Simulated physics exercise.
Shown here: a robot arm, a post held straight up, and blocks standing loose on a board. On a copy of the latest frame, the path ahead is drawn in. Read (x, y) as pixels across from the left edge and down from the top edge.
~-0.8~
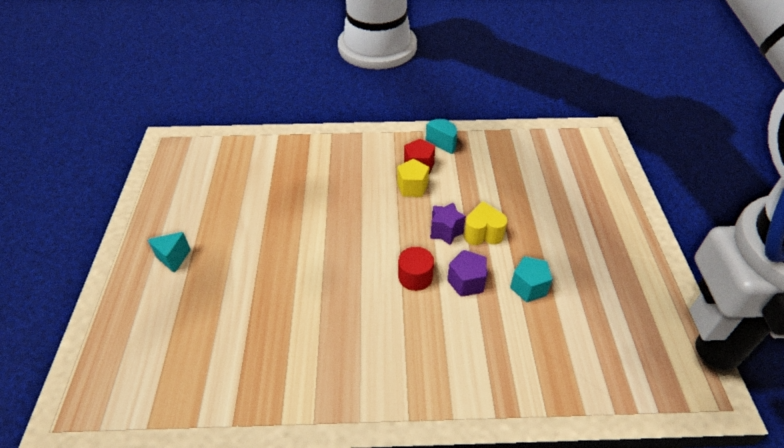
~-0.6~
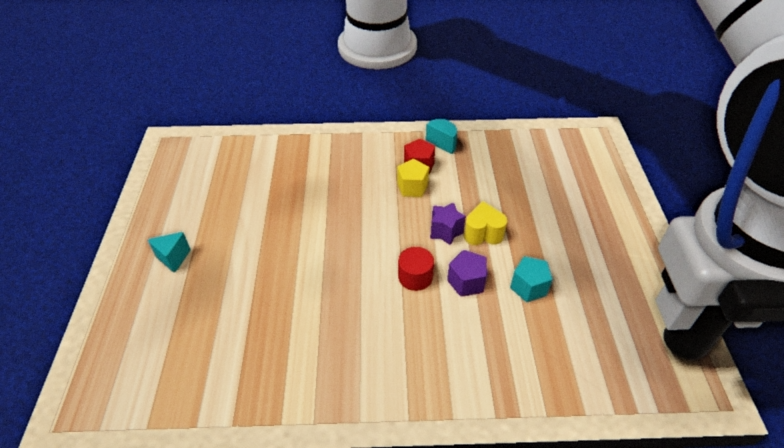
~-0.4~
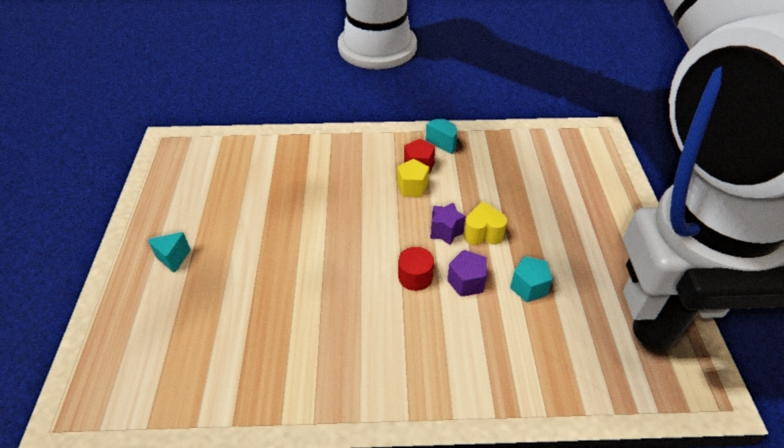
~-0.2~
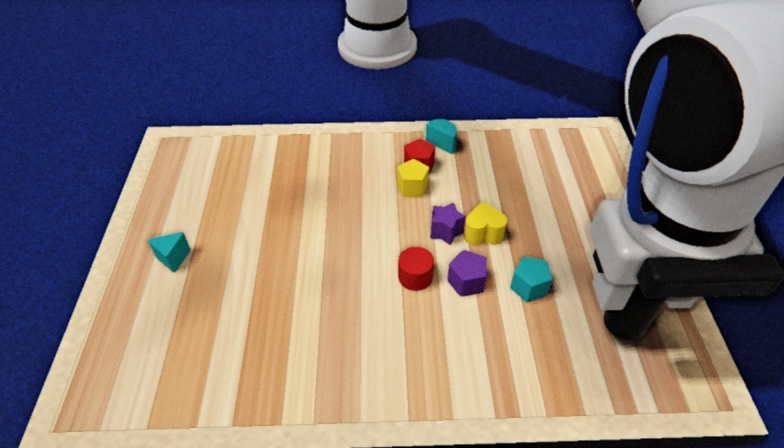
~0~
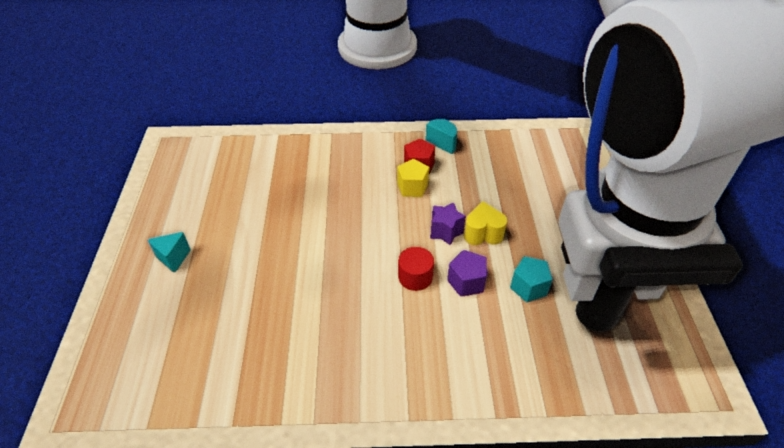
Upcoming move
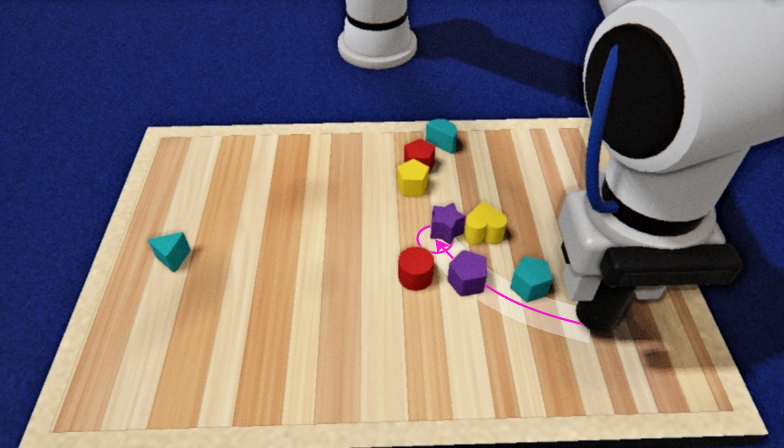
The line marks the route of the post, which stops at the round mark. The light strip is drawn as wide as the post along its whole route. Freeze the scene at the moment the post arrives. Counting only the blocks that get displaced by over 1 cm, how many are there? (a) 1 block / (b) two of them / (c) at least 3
That would be c.
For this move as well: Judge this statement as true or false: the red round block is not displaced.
False - the claim does not hold.
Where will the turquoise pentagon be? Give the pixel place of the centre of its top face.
At pixel (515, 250).
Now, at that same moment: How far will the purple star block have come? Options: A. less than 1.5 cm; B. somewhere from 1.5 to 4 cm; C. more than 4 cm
The one that fits is B, somewhere from 1.5 to 4 cm.
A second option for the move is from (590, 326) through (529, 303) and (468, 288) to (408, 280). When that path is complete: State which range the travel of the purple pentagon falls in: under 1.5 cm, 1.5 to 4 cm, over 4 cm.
Verdict: More than 4 cm.
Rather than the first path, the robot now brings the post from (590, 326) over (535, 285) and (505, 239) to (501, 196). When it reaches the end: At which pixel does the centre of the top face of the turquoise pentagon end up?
About (482, 240).
Drawn move, from (590, 326) by way of (526, 307) and (473, 276) to (435, 239).
What follows on the original path. One third of the way, post (529, 296); turquoise pentagon (522, 260), turned 25° clockwise.
Two thirds of the way, post (474, 264); red round block (408, 258); purple pentagon (440, 249); turquoise pentagon (515, 250), turned 60° clockwise.
At the end, post (436, 227); red round block (396, 256); purple star block (441, 197), turned 40° clockwise; purple pentagon (404, 230), turned 30° anticlockwise; turquoise pentagon (515, 250), turned 60° clockwise.
